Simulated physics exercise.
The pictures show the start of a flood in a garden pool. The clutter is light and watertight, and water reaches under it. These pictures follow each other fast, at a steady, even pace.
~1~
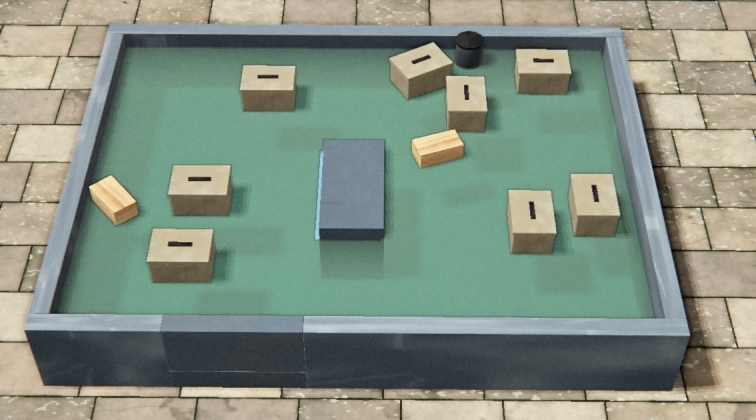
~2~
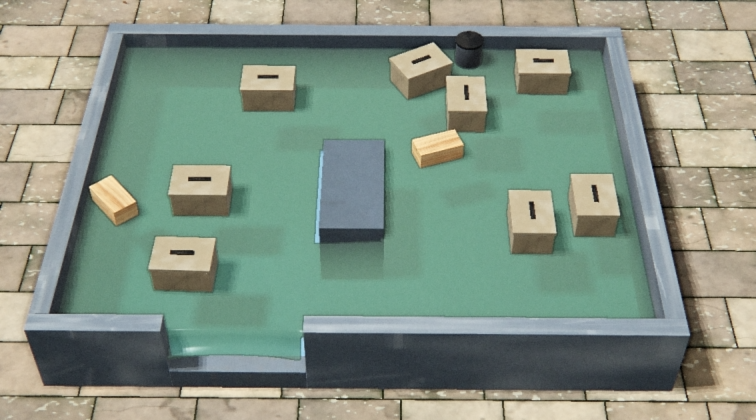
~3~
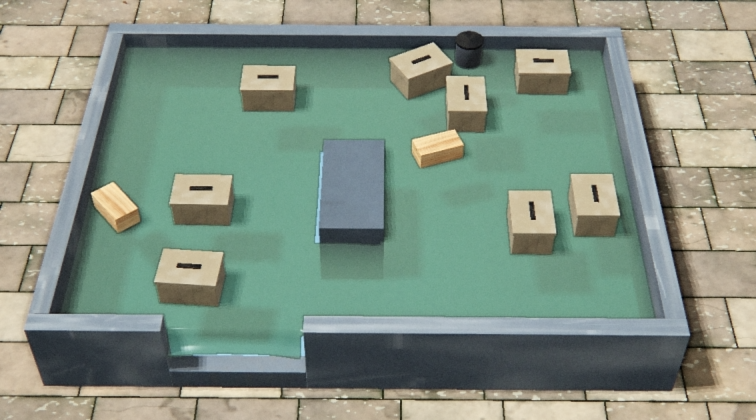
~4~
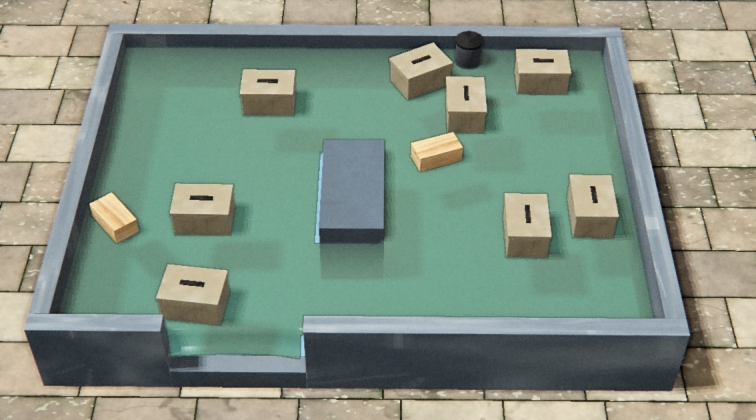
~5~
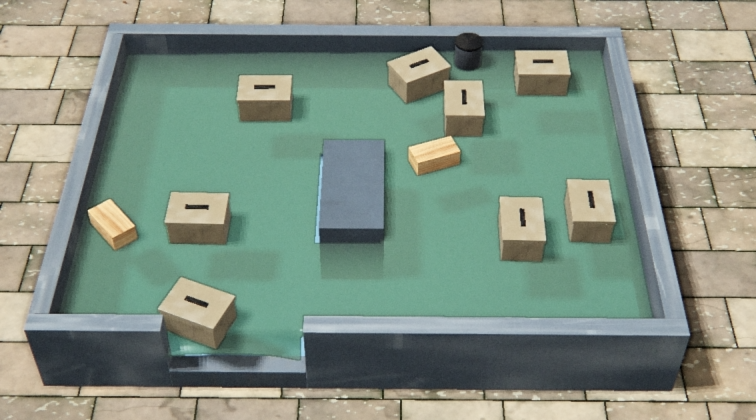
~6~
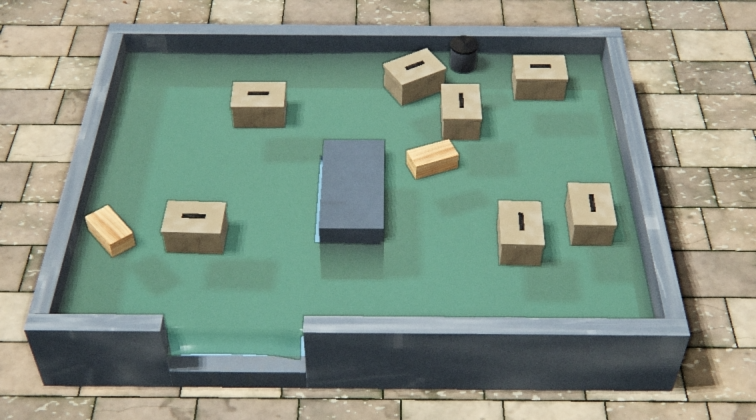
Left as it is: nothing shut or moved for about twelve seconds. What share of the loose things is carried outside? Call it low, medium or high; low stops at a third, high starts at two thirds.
Low.
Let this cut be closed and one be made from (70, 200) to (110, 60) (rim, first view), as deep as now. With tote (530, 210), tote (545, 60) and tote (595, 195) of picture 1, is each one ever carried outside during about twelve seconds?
First one held back, second held back, third held back.
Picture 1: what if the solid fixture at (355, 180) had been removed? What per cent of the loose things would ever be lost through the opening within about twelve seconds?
30 per cent.
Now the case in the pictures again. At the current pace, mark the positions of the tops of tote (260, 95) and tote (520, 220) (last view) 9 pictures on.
First near (237, 120), second near (498, 241).
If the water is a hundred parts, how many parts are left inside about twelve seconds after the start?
64 %.
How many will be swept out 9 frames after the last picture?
I make it 1.
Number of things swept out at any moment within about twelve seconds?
So that is 2.
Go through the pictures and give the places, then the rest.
In the first frame, a tote at (200, 180) floats; a block at (112, 194), afloat; 0 of 11 have shifted.
In the second frame, a tote at (200, 180) floats; a block at (112, 194) floats; 0 of 11 have shifted.
In the third frame, a tote at (201, 189), afloat, close to its start; a block at (114, 201) floats, close to its start; 2 of 11 have shifted.
In the fourth frame, a tote at (202, 199) floats, close to its start; a block at (113, 212), afloat, close to its start; 3 of 11 have shifted.
In the fifth frame, a tote at (197, 208) floats, close to its start; a block at (111, 218) floats, close to its start; 6 of 11 have shifted.
In the sixth frame, a tote at (194, 217), afloat, close to its start; a block at (109, 225) floats, close to its start; 9 of 11 have shifted.
A moment on, 1 of 11 are out; 10 afloat.
Next, 1 of 11 are out; 10 afloat.
Later, 2 of 11 are out; 9 afloat.
In the end, 2 of 11 are out; 9 afloat.
